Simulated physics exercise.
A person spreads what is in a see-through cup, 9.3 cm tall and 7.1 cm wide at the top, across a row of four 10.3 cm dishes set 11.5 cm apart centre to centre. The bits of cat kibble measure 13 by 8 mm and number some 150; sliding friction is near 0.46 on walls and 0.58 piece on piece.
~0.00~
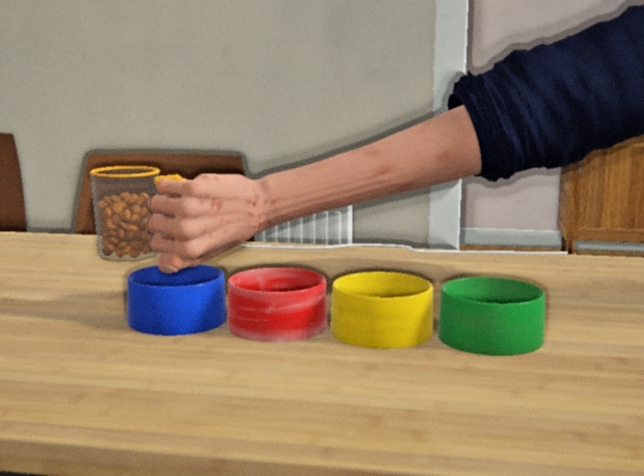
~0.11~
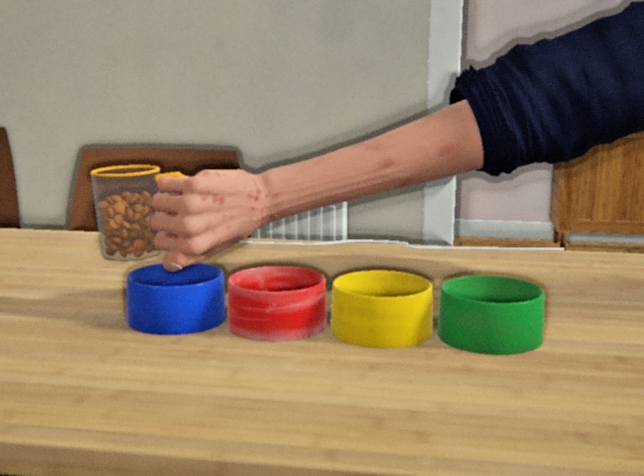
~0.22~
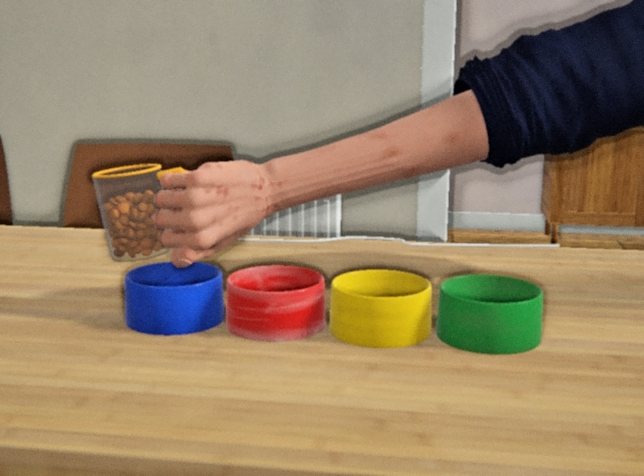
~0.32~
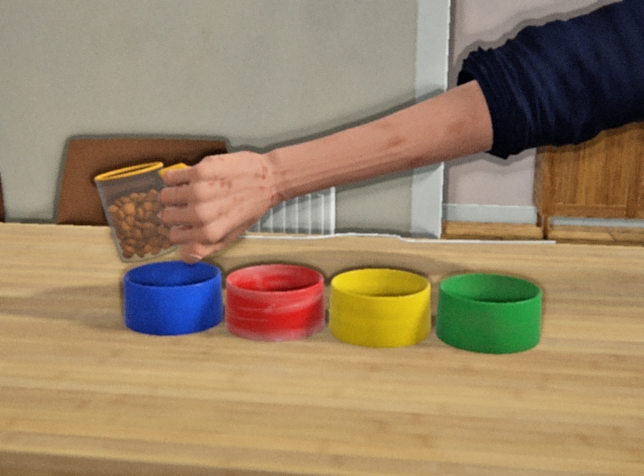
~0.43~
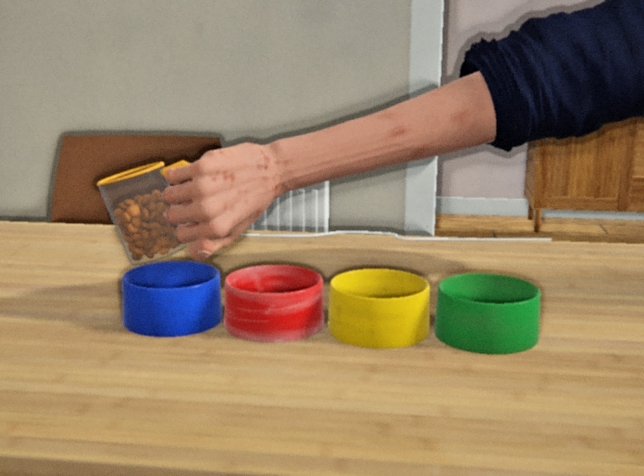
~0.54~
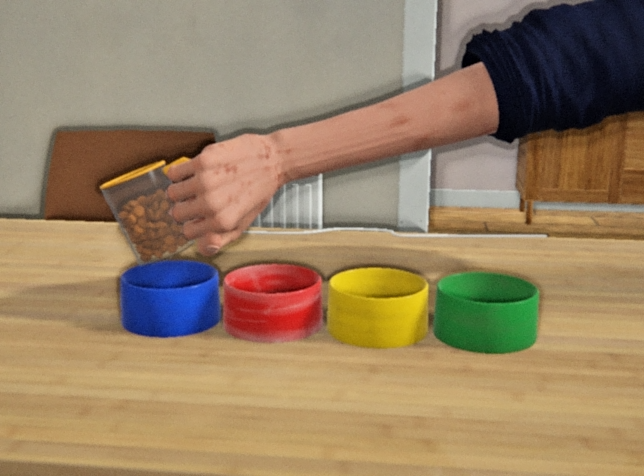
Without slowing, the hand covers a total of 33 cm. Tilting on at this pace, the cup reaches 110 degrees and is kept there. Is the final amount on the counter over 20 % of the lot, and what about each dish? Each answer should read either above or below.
Red - above, blue - below, green - below, yellow - below, counter - below.
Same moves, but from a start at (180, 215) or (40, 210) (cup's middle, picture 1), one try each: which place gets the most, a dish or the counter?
Largest amount - try one: Red, try two: Blue.
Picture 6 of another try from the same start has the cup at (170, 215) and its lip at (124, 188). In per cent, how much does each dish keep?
Final shares - red 10 %, blue 0 %, green 0 %, yellow 80 %.
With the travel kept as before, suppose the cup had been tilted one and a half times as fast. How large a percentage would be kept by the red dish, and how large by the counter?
That gives red 30 with 10 for the counter.
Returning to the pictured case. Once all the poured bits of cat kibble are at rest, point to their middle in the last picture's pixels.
Somewhere near (271, 312) in the last picture.
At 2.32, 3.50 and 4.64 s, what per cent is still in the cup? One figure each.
In order, near 95 %, 15 % and 5 %.
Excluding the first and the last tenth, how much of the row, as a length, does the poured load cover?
The stretch is around 10 cm long.
After 2.32 s, tilt 103 degrees; cup holds 95 %, blue 5 %.
Then, at 3.50 s, tilt 110 degrees; cup holds 15 %, red 80 %, blue 5 %.
After 4.64 s, tilt 110 degrees; cup holds 5 %, red 80 %, blue 5 %, yellow 10 %.
In the end, at 5.1 s, red 80 %, blue 5 %, green 0 %, yellow 10 %, counter 5 %.
